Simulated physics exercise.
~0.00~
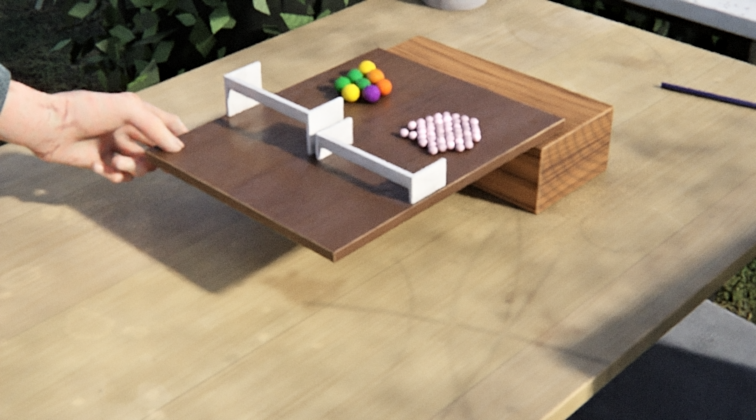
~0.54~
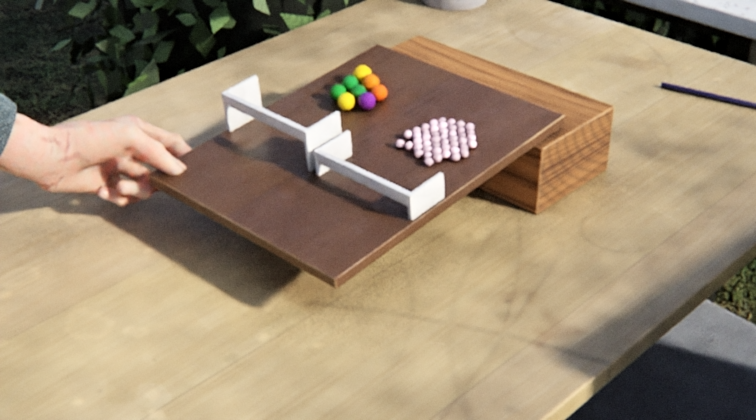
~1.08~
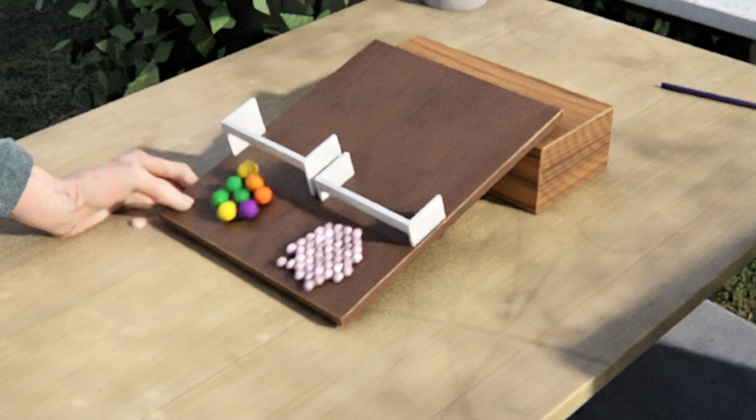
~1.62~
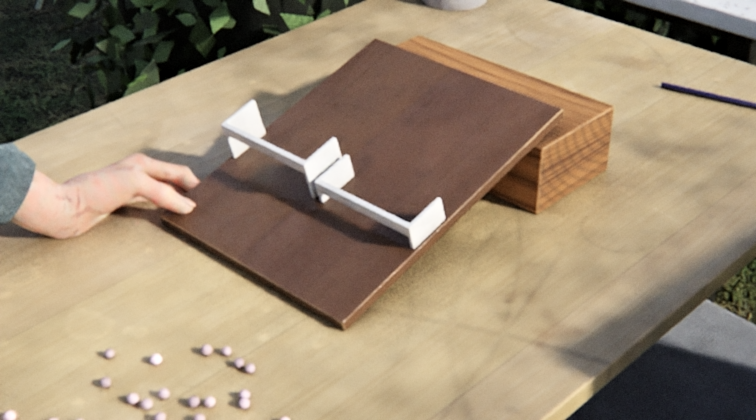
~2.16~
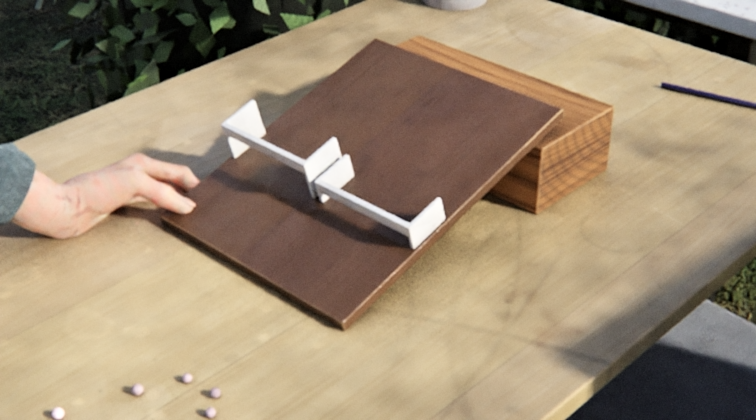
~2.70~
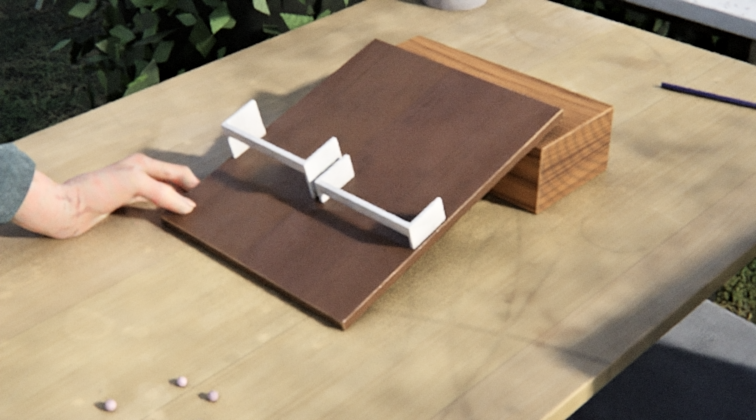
The clip opens on a dark brown board resting against a wooden block on an outdoor table, with a hand holding its left corner. Two low white bars stand across it, and a cluster of colourful balls and a cluster of small pale pink beads sit above them. The hand lowers the corner, and both groups begin to slide down the slope. They pass beneath the bars, then run off the lower edge and scatter across the table towards the bottom left. At the end the tilted board is empty, the hand stays at its corner, and only three pink beads remain in view.
